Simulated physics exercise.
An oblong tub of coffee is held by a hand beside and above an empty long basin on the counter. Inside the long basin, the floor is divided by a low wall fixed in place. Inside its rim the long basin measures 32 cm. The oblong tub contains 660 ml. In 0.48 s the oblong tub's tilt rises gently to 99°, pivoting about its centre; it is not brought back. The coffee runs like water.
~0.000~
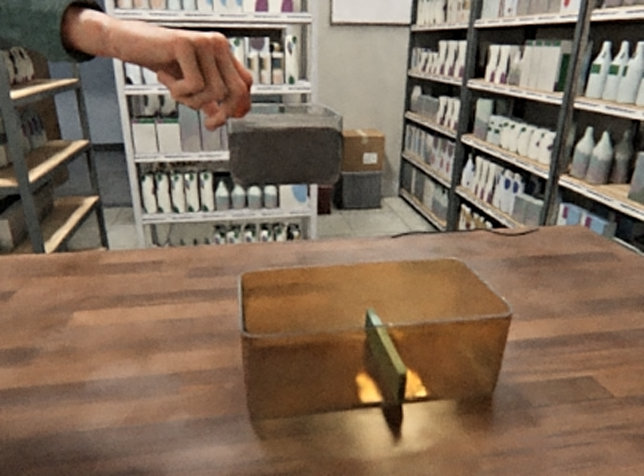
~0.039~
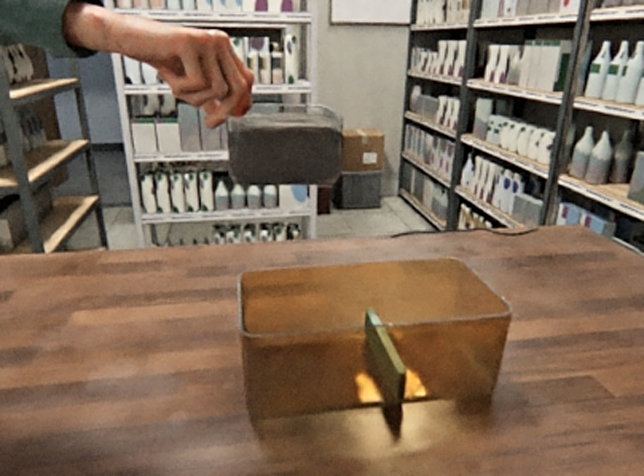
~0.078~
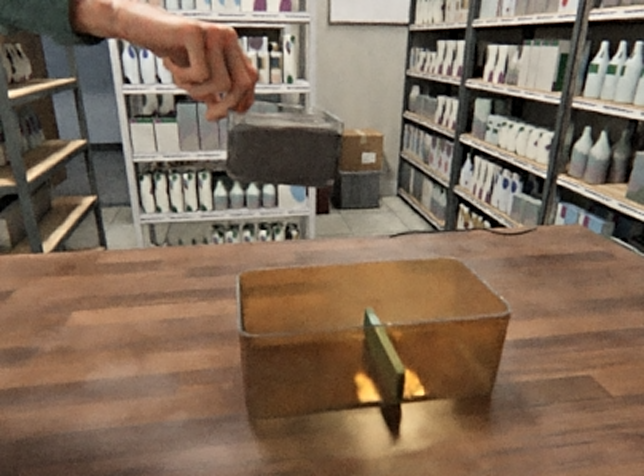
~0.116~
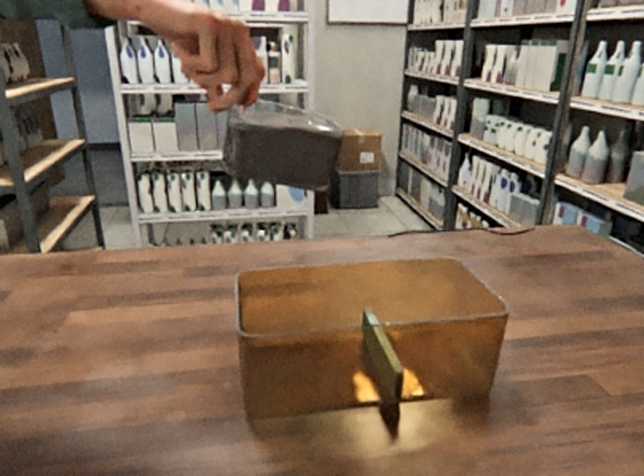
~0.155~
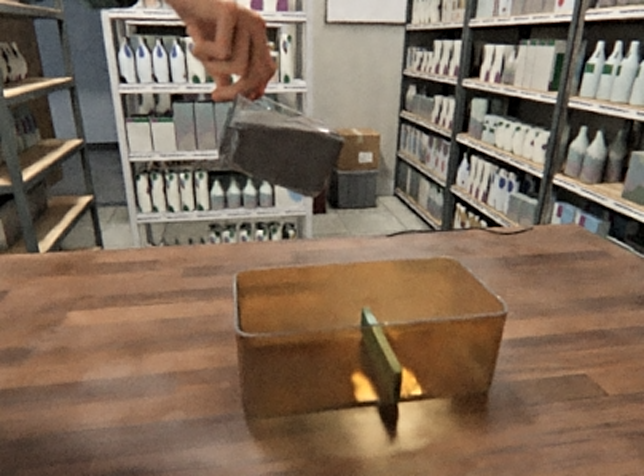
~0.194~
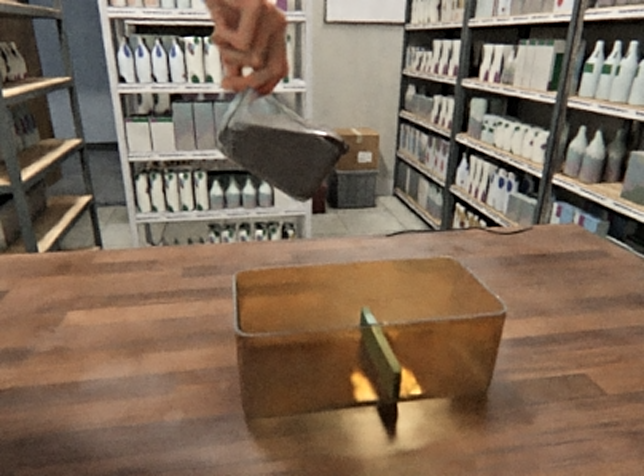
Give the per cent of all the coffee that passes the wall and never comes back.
I would say 49 percent.
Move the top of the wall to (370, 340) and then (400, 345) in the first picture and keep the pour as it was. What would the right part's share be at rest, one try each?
I'd say 75 percent on the first go, 20 percent on the next.
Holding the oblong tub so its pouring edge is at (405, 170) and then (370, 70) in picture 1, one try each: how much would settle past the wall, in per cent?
In turn about 85 and 75 per cent.
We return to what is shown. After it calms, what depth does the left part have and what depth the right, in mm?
The left side settles near 12 mm and the right side near 16 mm.
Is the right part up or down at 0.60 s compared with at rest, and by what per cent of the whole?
Result: A decrease, close to 6.
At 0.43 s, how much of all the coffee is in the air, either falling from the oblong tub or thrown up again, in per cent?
Estimate: Some 60 % of the total.
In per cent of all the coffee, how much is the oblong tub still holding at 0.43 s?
Remaining: Near 24 % of the total.
By 0.43 s the tilt is 96° and 24 per cent is still to pour, 4 is left of the wall and 11 right of it.
By 0.60 s the tilt is 99° and 6 per cent is still to pour, 27 is left of the wall and 55 right of it.
By 0.78 s the tilt is 99° and 2 per cent is still to pour, 42 is left of the wall and 49 right of it.
By 0.98 s the tilt is 99° and 0 per cent is still to pour, 46 is left of the wall and 49 right of it.
At rest 47 per cent lies left of the wall, 49 right of it and 3 outside.
